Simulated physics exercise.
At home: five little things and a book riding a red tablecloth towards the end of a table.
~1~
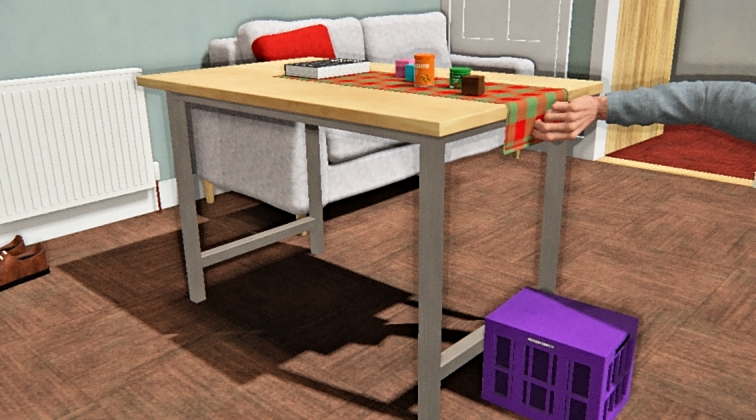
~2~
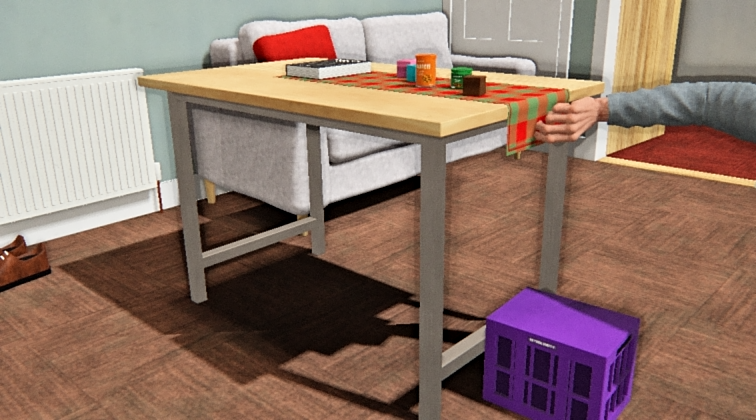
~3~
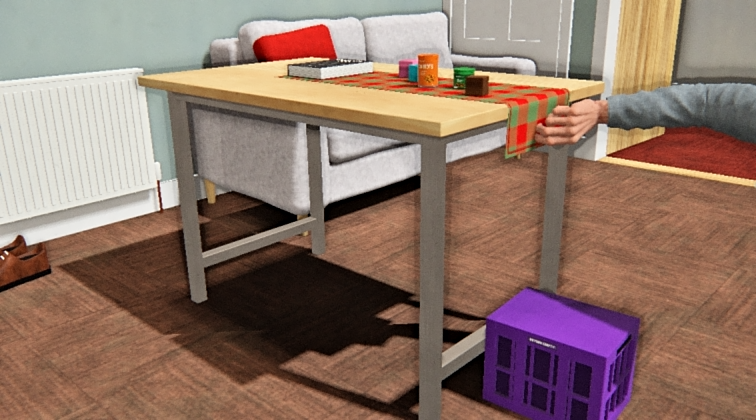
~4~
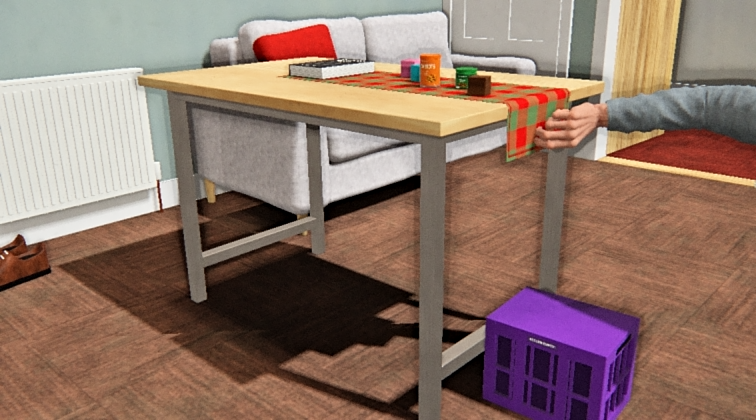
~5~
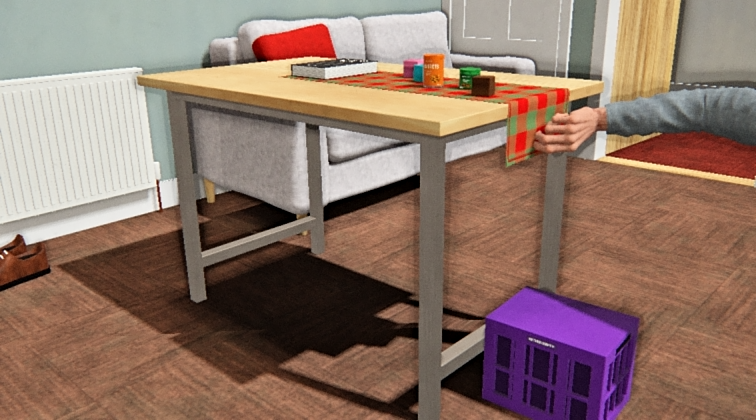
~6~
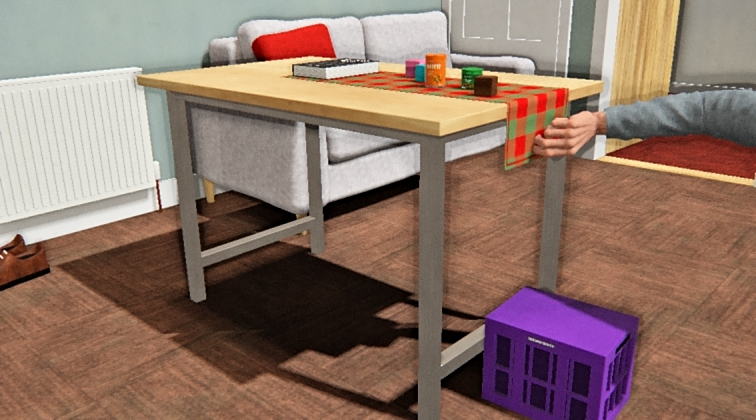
A red and green checked cloth slides slightly over the near edge of a wooden table as a hand draws it downward, carrying small colourful containers and a dark book slowly along, while a purple crate stays on the floor.
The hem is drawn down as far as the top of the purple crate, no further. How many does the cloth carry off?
Over the edge go four.
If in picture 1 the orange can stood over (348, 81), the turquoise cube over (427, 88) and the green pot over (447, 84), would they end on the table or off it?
The orange can holds on; the turquoise cube falls; the green pot drops off.
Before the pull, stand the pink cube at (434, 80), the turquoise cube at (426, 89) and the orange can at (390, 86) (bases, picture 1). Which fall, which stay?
The pink cube falls; the turquoise cube goes over; the orange can comes down.
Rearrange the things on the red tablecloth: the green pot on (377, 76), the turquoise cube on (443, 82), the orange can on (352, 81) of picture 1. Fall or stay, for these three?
The green pot stays on, the turquoise cube comes down, the orange can holds on.
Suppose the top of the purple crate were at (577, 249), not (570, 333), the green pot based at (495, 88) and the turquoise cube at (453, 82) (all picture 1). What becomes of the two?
The green pot comes down; the turquoise cube holds on.
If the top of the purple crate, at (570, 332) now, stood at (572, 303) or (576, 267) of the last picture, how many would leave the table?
The count: 3 and 2.
Early on, hem near (534, 235); brown cube gone.
Midway, hem near (533, 286); brown cube, green pot and orange can gone.
Finally, hem on the crate; brown cube, green pot, orange can and turquoise cube gone. The table loses four.
